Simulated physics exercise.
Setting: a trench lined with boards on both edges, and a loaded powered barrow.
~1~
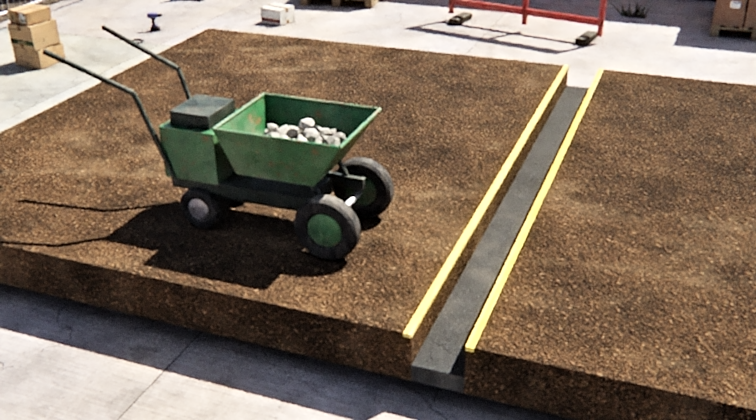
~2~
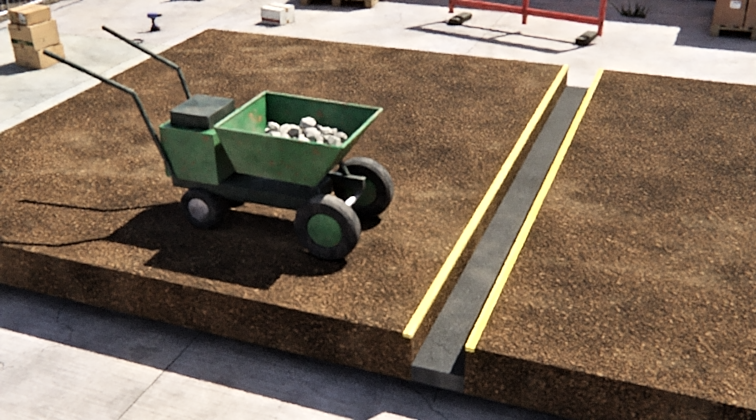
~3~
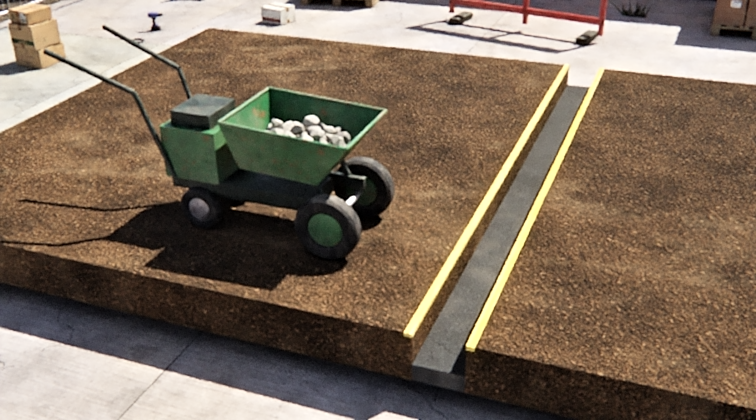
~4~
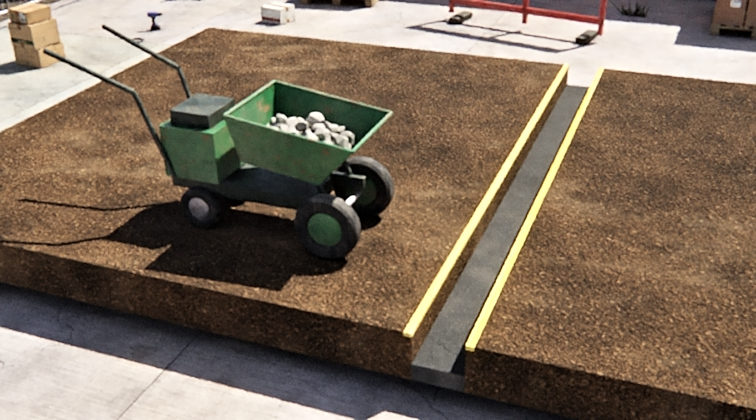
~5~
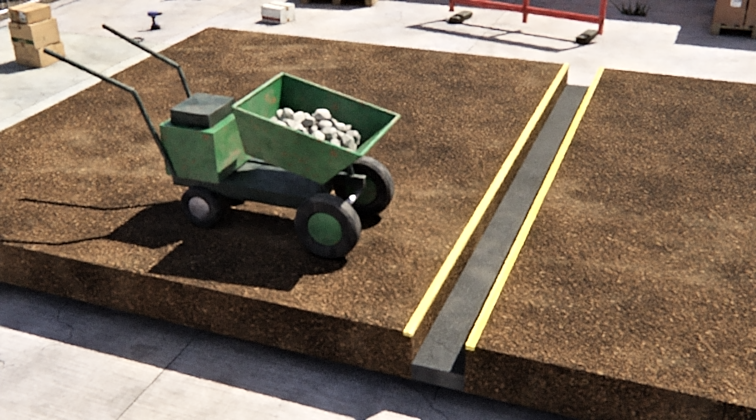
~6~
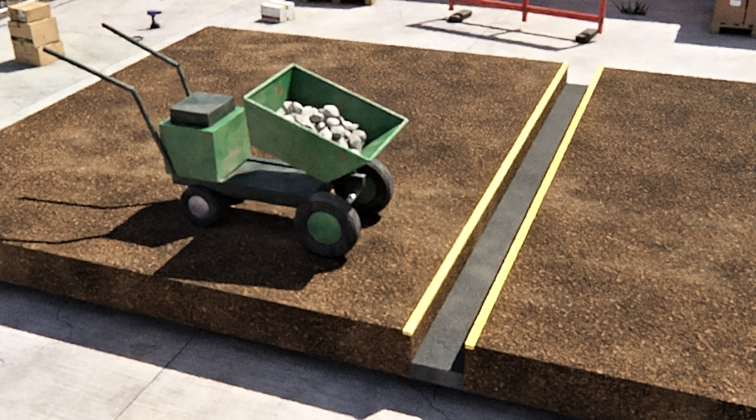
A green powered barrow loaded with pale broken stones stood on brown dirt, left of a narrow trench edged with yellow boards. Its skip, level at first, slowly tilted forward toward the right.
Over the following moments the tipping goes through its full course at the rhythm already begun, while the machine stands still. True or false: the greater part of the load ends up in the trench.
True.
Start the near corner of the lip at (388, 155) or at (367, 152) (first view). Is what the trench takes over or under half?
Okay, first it's the bigger portion, and then it's the bigger portion.
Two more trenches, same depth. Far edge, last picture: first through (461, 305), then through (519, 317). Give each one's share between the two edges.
70 % then 90 %, roughly.
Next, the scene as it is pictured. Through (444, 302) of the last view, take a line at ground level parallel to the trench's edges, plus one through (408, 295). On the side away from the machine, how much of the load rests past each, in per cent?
First some 60, then 90 per cent.
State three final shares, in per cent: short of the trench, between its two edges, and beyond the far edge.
Shares - short: 15 %, between: 85 %, beyond: 0 %.
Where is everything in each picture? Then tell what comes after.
Lip of the skip at (339, 148), level; top of the load at (285, 142), broken stones; first edge of the trench at (427, 300); far edge at (486, 312), the trench over half as wide as the skip, and about half as deep as wide, in the first frame.
Lip of the skip at (341, 149), level; top of the load at (286, 141), in the second frame.
Lip of the skip at (346, 150), tipped barely; top of the load at (289, 138), in the third frame.
Lip of the skip at (352, 152), tipped a little; top of the load at (282, 138), in the fourth frame.
Lip of the skip at (360, 156), tipped a little; top of the load at (289, 134), in the fifth frame.
Lip of the skip at (369, 161), tipped clearly; top of the load at (287, 124); first edge of the trench at (427, 298); far edge at (486, 310), in the sixth frame.
Soon, skip tipped steeply; all in the skip.
A while on, skip tipped right over; most in the skip; a small part short of the trench; a stray few in or heaped over the trench; a stray few falling.
Towards the end, skip tipped right over; a small part in the skip; about a quarter short of the trench; about two thirds in or heaped over the trench.
Finally, skip tipped right over; a small part short of the trench; most in or heaped over the trench; none beyond it.
